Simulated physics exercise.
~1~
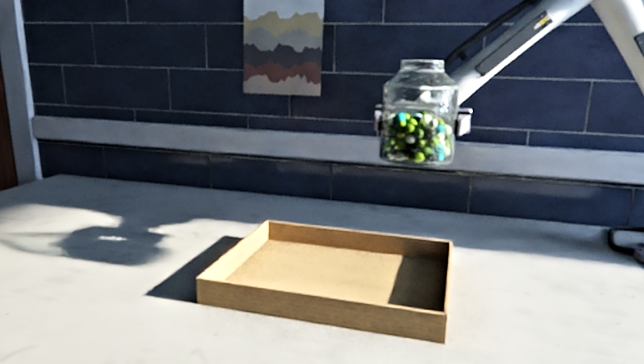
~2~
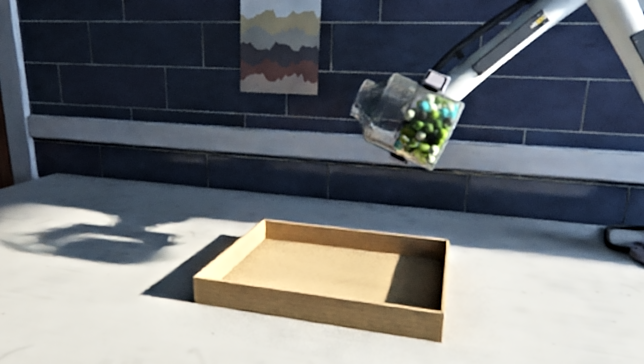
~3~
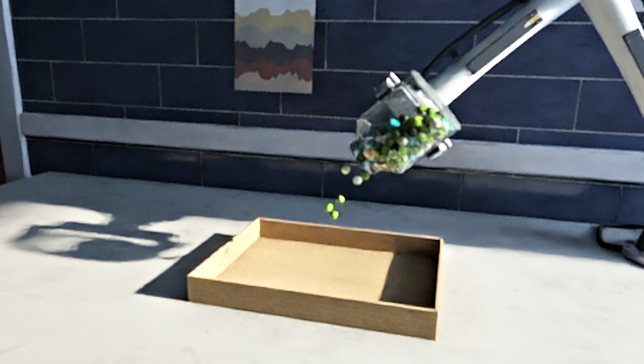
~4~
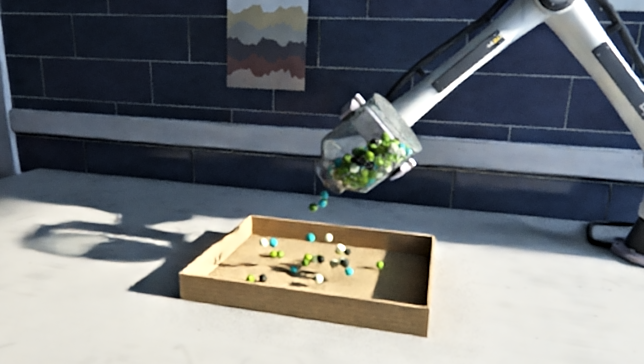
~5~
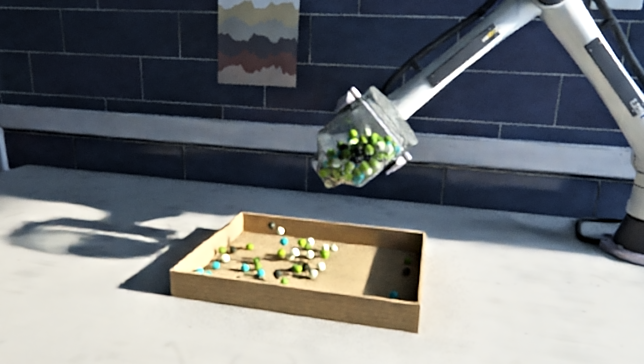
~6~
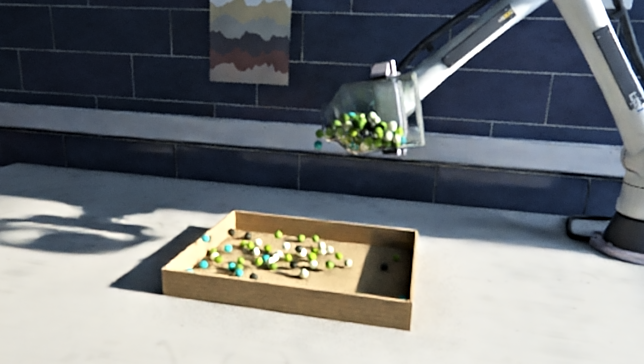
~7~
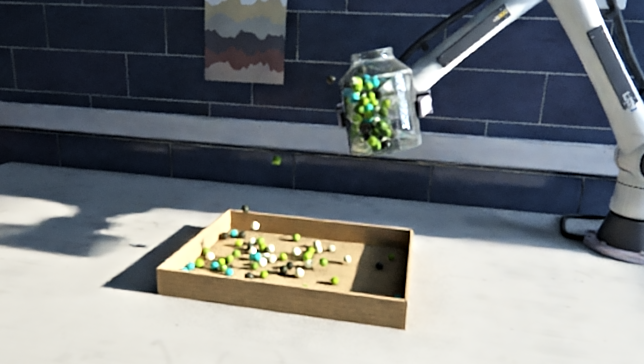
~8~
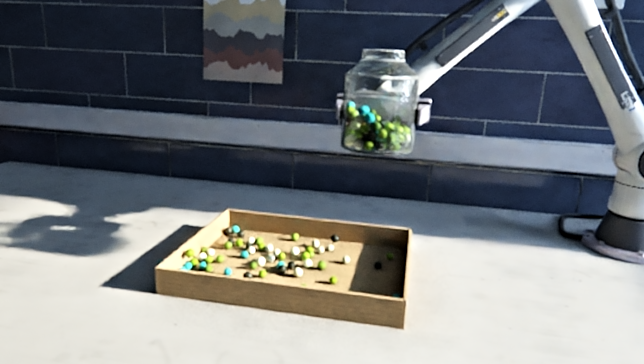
A robot arm tipped a clear jar of green, white, black and blue round sweets over a shallow tan tray, spilling some of them in, then turned the jar upright again, with many sweets still inside and the rest scattered across the tray.
